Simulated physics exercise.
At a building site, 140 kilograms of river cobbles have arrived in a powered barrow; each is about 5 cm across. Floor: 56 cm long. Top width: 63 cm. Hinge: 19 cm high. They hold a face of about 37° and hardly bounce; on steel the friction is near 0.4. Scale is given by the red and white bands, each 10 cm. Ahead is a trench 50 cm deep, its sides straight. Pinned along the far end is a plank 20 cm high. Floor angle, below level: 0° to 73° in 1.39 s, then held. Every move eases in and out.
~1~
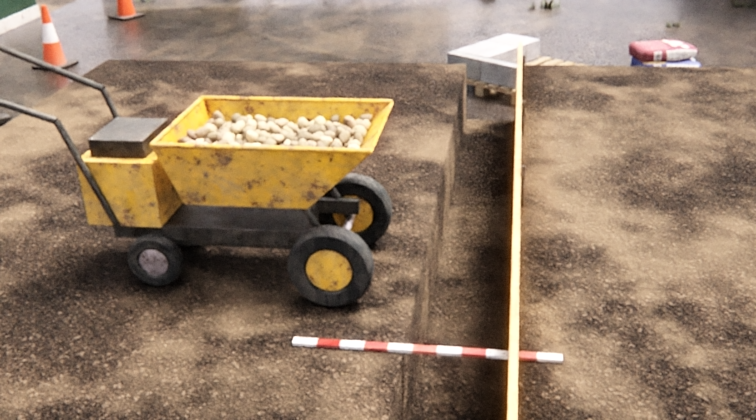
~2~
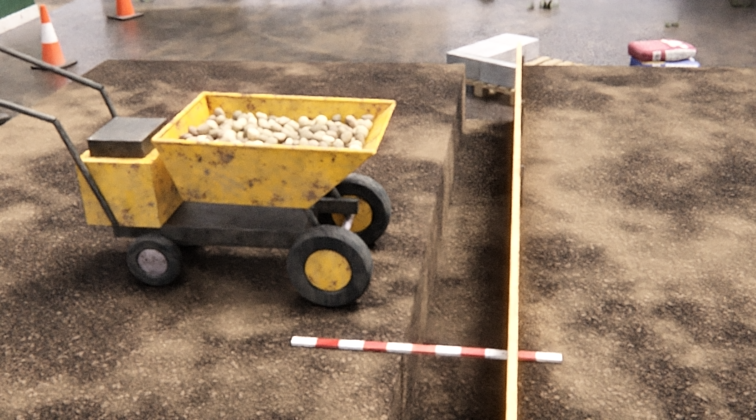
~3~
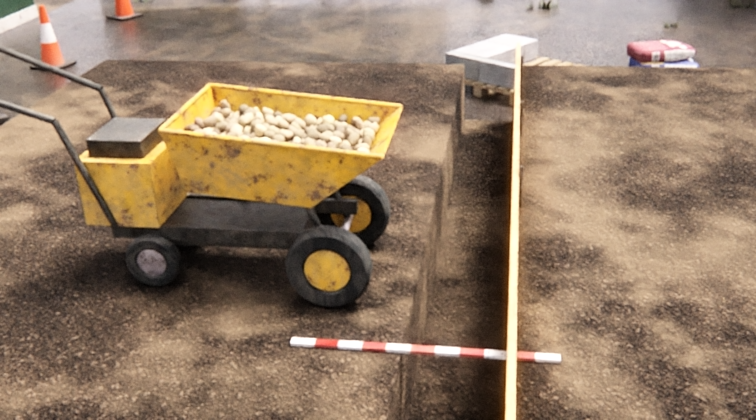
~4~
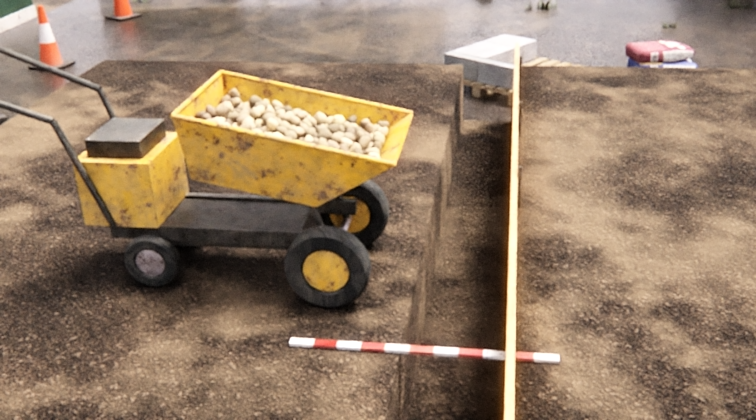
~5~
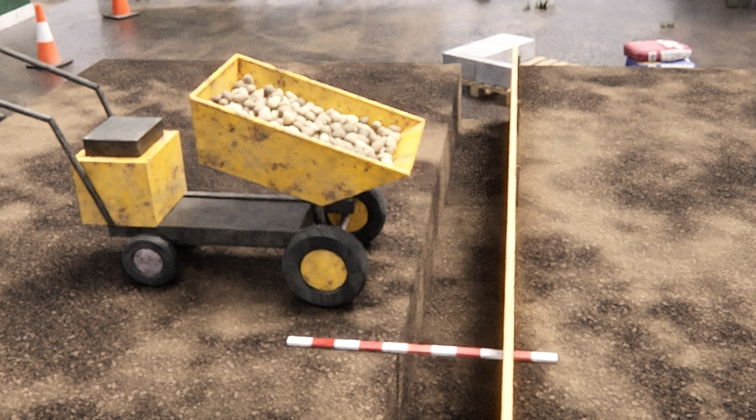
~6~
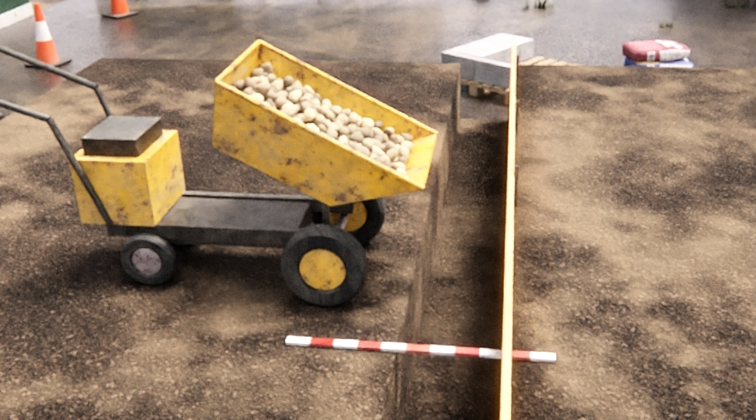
A yellow wheeled dumper raising the left end of its stone-filled tray, tilting it steadily down to the right beside a trench.
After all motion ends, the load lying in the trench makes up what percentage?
It makes up about 82 per cent.
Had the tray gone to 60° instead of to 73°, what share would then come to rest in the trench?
It would be close to 75 percent.
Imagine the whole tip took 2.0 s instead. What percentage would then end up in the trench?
Trench share: Approx. 85%.
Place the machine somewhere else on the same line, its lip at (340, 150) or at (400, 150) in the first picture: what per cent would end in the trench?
The first start gives about 100 per cent, the second about 10.
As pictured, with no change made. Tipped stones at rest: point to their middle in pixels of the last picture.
Around (474, 354).
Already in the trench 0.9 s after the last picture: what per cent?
40 per cent or so by then.
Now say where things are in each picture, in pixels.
Lip at (371, 151), floor tilted 0°, highest stones at (271, 127), in the first frame.
The tray is at 1°, its lip at (373, 153); the top of the load is at (259, 125), in the second frame.
The tray is at 5°, its lip at (382, 157); the top of the load is at (250, 117), in the third frame.
The tray is at 11°, its lip at (394, 165); the top of the load is at (245, 106), in the fourth frame.
The tray is at 19°, its lip at (408, 175); the top of the load is at (251, 90), in the fifth frame.
The tray is at 28°, its lip at (423, 188); the top of the load is at (259, 80), in the sixth frame.
Then, 0.5 s after the last picture the floor is at 61°, 100 % in the tray; the foremost stones are at (465, 234).
Then, 0.9 s after the last picture the floor is at 73°, 49 % in the tray, 40 % in the trench, 11 % past the trench; the foremost stones are at (586, 281).
Then, 1.3 s after the last picture the floor is at 73°, 13 % in the tray, 70 % in the trench, 17 % past the trench; the foremost stones are at (675, 291).
Then, 3.2 s after the last picture the floor is at 73°, 0 % in the tray, 82 % in the trench, 18 % past the trench; the foremost stones are at (734, 291).
